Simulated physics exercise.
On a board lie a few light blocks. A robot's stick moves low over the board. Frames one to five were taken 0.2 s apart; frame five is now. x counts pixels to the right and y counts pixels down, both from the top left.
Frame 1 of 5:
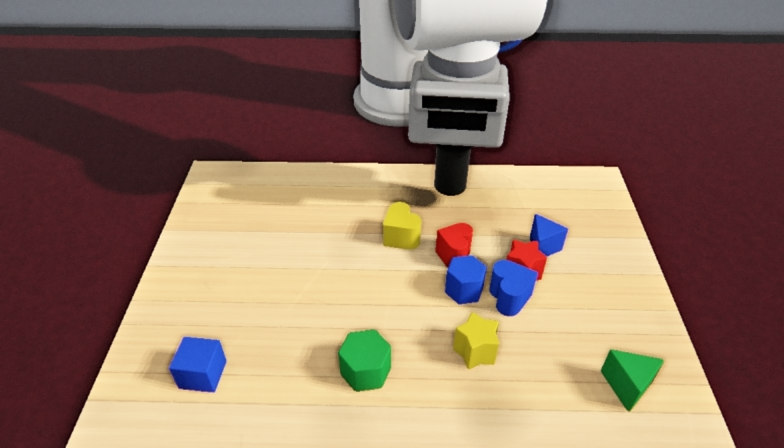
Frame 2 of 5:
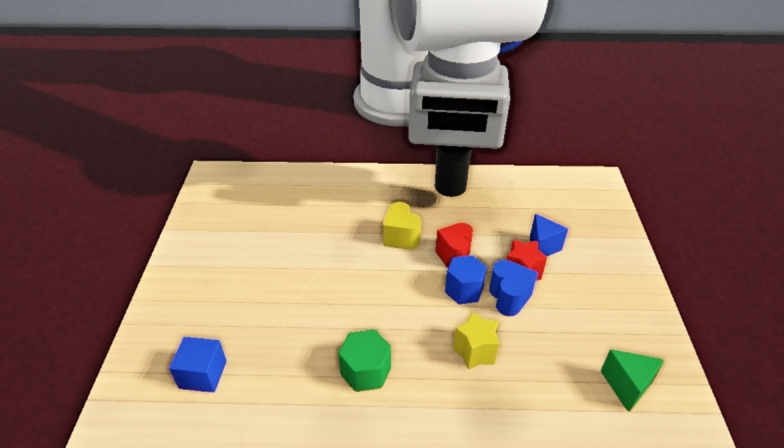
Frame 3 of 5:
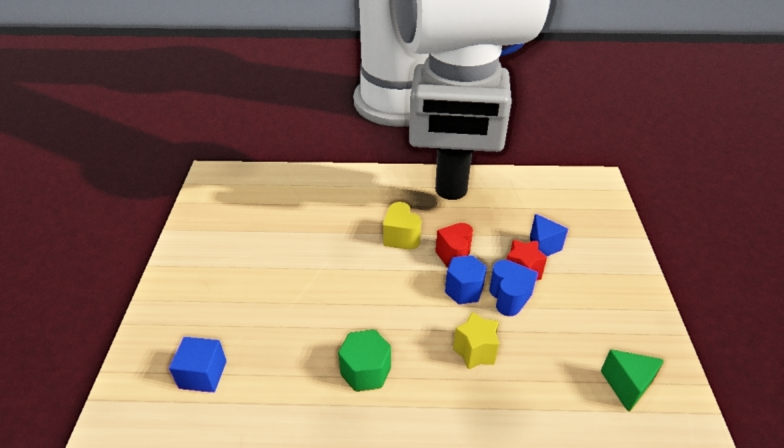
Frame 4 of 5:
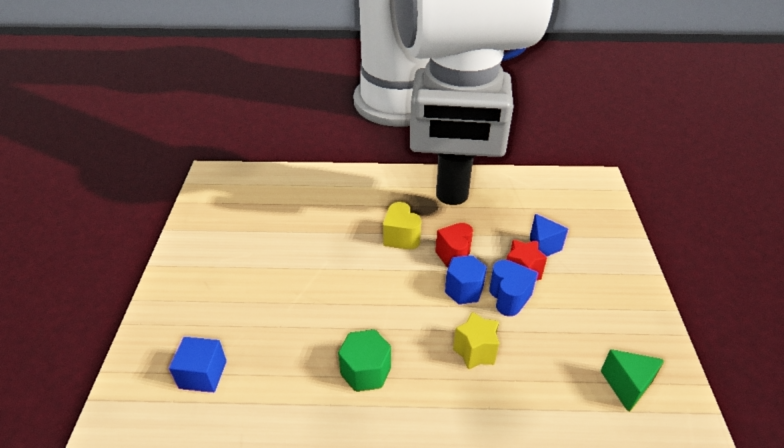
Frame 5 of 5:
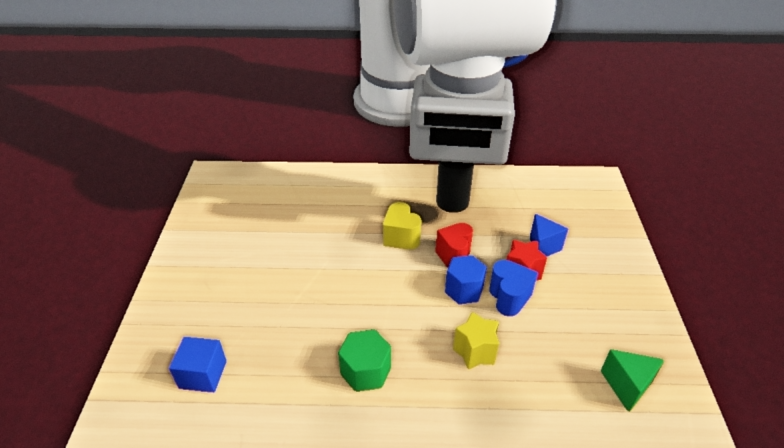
The robot arm's black stick moves slightly forward over the board toward the still, colourful blocks.
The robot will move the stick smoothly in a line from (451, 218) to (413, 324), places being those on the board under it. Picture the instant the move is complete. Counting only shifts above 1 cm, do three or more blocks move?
Short answer: No.
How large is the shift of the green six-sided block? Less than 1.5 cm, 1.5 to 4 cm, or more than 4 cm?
Less than 1.5 cm.
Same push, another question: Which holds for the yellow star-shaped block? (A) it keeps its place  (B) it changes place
That would be A.
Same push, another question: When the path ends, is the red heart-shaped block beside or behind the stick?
The answer is yes.
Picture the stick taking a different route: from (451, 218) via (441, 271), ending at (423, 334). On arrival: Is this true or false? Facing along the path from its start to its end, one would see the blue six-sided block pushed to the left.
True.
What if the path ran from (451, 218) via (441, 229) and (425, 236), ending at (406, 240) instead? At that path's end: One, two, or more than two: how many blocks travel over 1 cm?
The answer is one block, counting only moves over 1 cm.
The first path, step by step. One third of the way, stick at (440, 234); red heart-shaped block at (458, 250), turned 15° anticlockwise; blue six-sided block at (471, 279).
Two thirds of the way, stick at (427, 270); red heart-shaped block at (462, 271), turned 50° anticlockwise; blue six-sided block at (487, 299).
At the end, stick at (413, 308); green six-sided block not moved; yellow heart-shaped block not moved; red heart-shaped block at (462, 272), turned 55° anticlockwise; blue six-sided block at (487, 299); yellow star-shaped block not moved.
